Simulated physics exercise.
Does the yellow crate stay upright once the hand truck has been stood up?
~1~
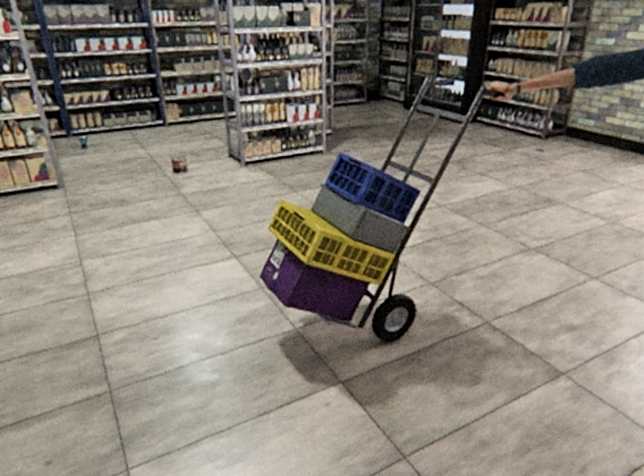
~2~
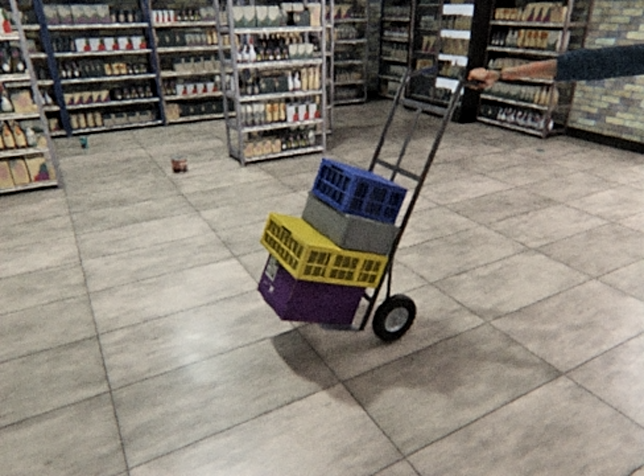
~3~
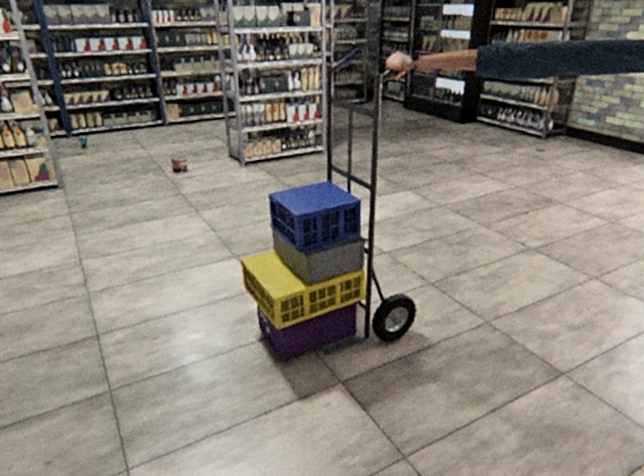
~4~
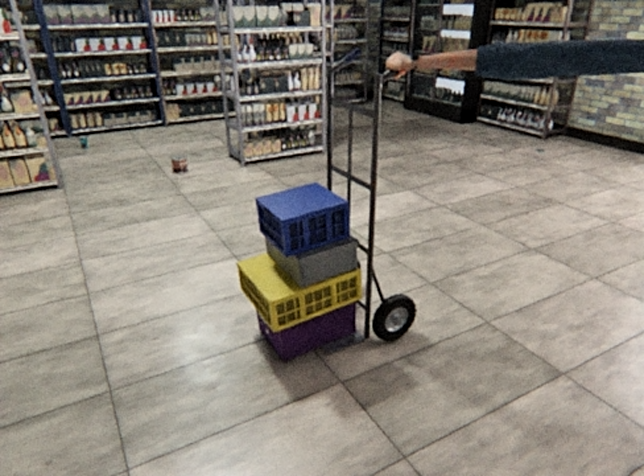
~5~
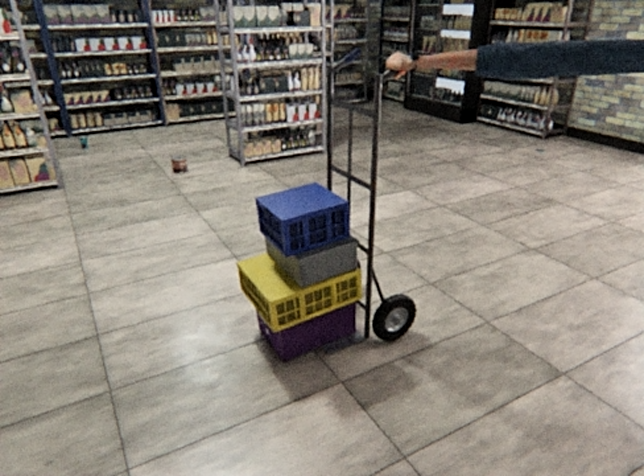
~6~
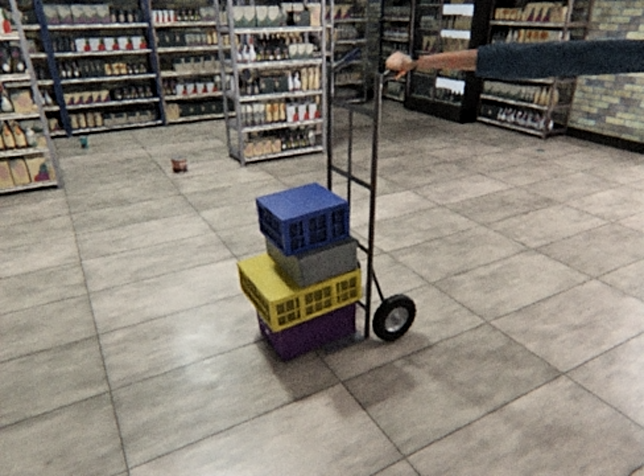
Yes, the yellow crate stays upright in the stack, resting on the purple parcel with the grey tote and blue crate still above it.
